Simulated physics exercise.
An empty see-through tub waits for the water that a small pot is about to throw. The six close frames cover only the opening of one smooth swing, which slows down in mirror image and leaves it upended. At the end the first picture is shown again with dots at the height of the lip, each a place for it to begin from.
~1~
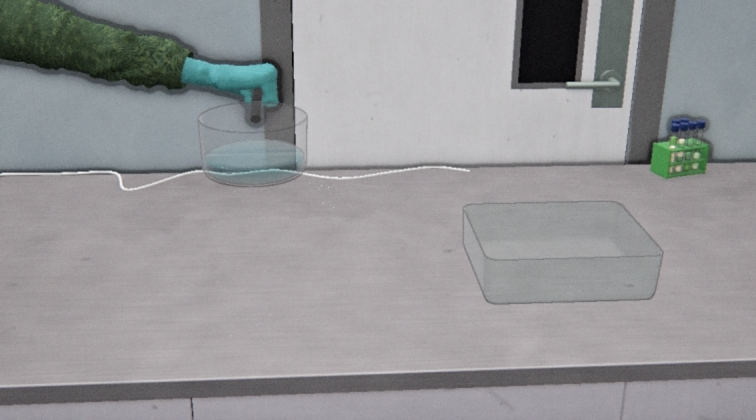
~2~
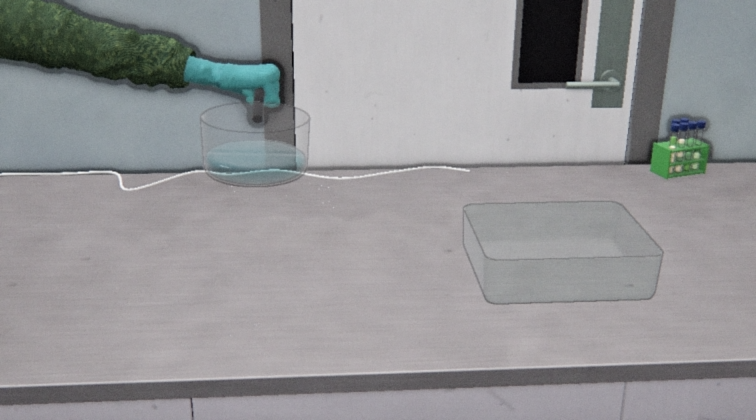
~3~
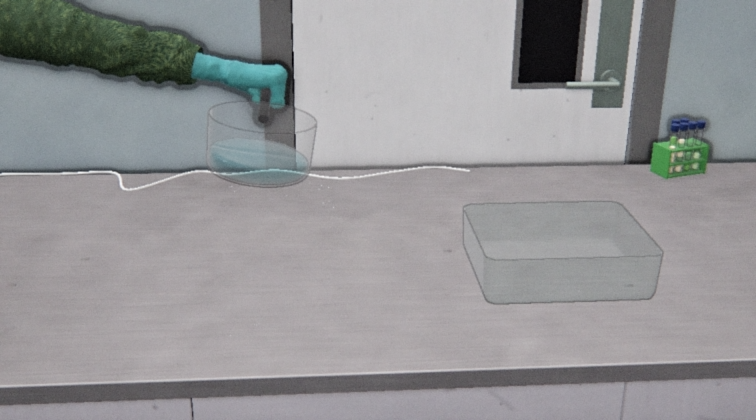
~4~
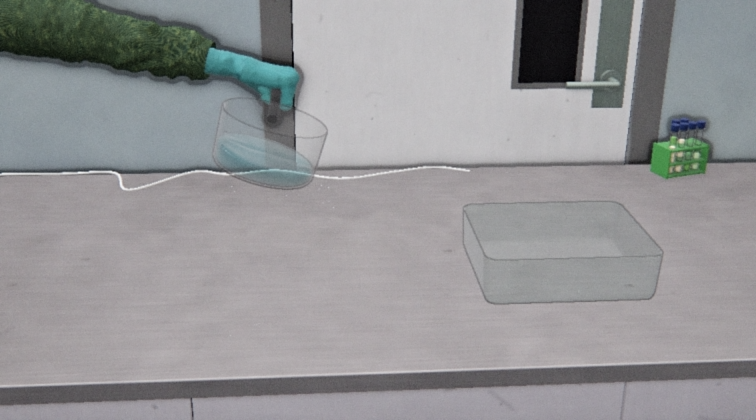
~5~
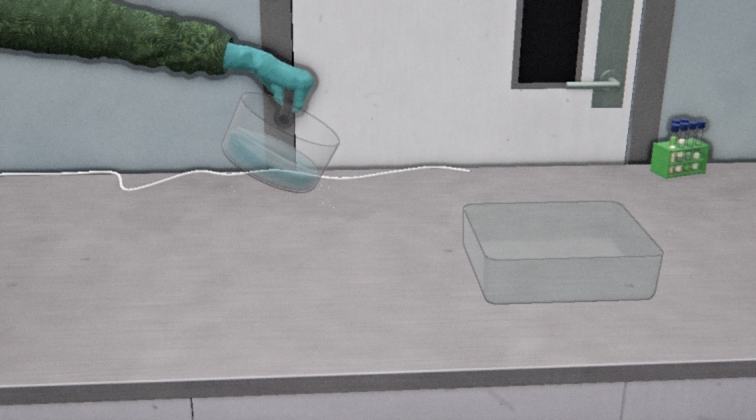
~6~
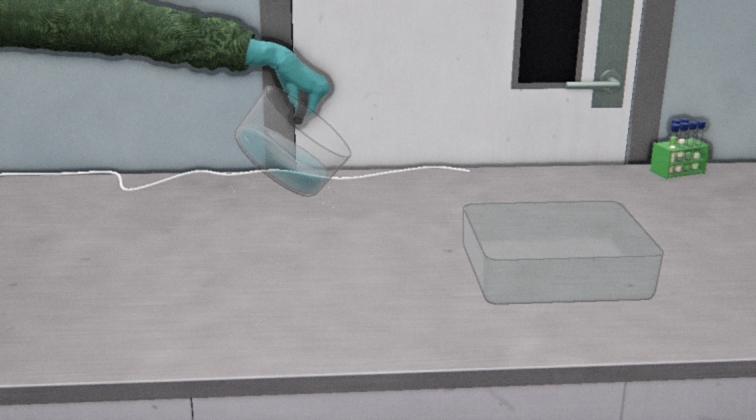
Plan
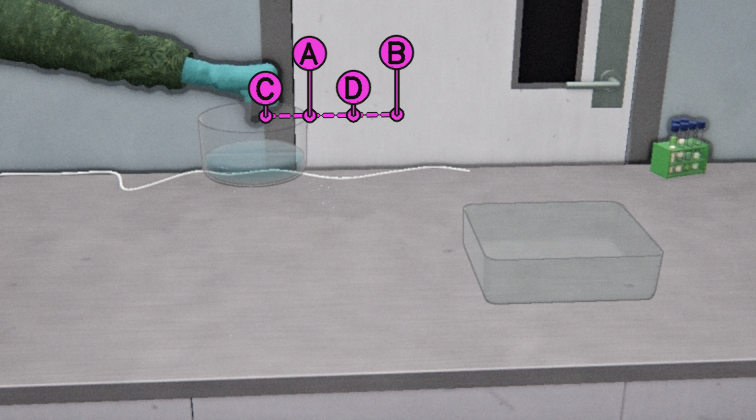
The clip shows a teal-gloved hand holding a clear round container of bluish water above a counter, left of an empty see-through tub. The container starts upright, then shifts slightly right and tilts progressively, the water still inside.
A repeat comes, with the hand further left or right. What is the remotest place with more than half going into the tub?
Spot D.
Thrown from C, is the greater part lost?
Yes, it does.
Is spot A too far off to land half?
Yes.
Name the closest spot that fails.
That would be A.
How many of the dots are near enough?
Two.
In magenta, A at (309, 115); B at (396, 114); C at (265, 116); D at (353, 115).
With A, about 6 % lands in the tub, 90 % falls short and 3 % goes beside or beyond.
With B, about 71 % lands in the tub, 3 % falls short and 27 % goes beside or beyond.
With C, about 0 % lands in the tub, 100 % falls short.
With D, about 74 % lands in the tub, 7 % falls short and 19 % goes beside or beyond.
